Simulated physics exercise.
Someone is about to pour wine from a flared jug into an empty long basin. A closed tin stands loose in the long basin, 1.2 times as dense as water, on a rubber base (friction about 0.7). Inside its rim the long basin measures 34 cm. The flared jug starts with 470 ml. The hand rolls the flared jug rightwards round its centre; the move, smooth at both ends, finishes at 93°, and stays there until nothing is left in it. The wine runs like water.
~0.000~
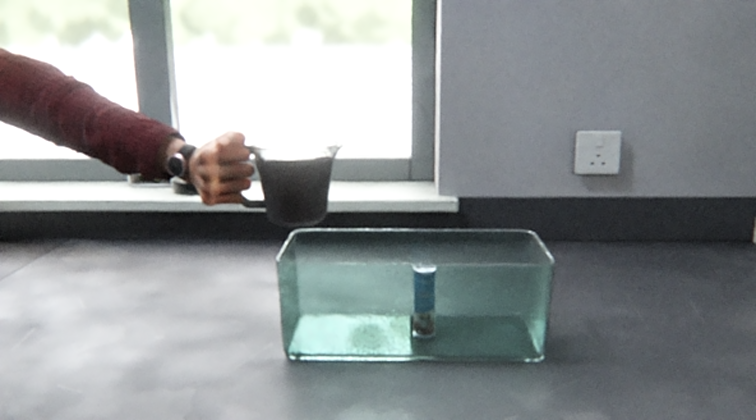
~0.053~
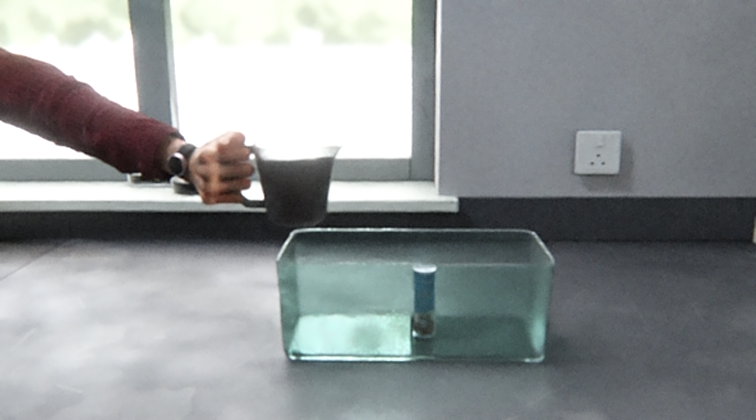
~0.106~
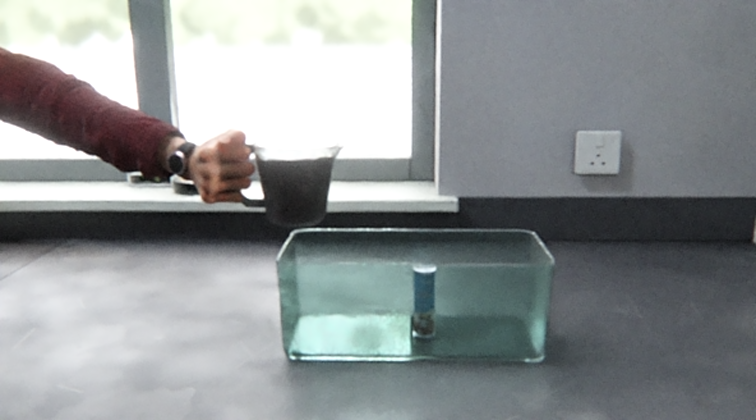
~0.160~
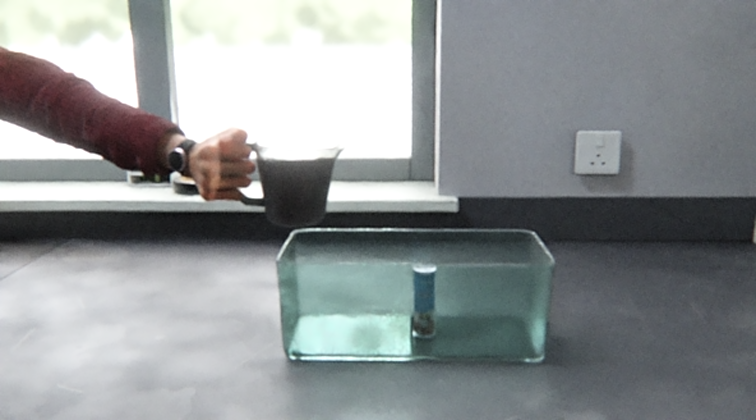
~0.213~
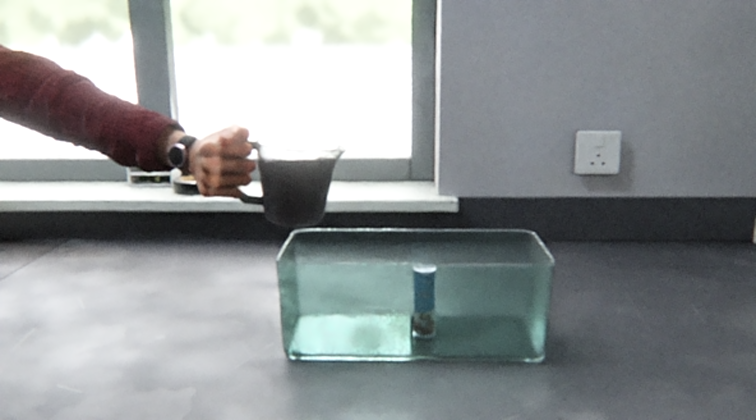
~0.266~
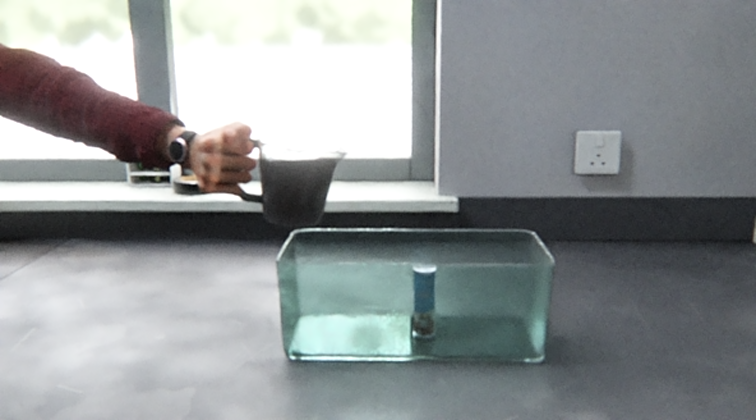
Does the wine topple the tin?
The tin stays up.
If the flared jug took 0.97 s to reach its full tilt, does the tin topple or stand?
Then it keeps standing.
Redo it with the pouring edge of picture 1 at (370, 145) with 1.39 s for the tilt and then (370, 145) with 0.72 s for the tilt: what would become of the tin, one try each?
First it topples; then it falls.
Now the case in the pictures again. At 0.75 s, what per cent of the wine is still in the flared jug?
About 80 per cent.
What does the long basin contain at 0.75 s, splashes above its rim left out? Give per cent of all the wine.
Some 6 per cent.
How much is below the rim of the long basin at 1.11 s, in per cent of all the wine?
Some 58 per cent.
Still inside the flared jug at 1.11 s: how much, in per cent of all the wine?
About 30 per cent.
By 0.75 s the tilt is 53° and 81 per cent is still to pour; the tin stands where it began.
By 1.11 s the tilt is 84° and 30 per cent is still to pour; the tin stands where it began.
By 1.48 s the tilt is 93° and 3 per cent is still to pour; the tin stands where it began.
By 1.89 s the tilt is 93° and 0 per cent is still to pour; the tin stands where it began.
At rest the tin stands where it began.
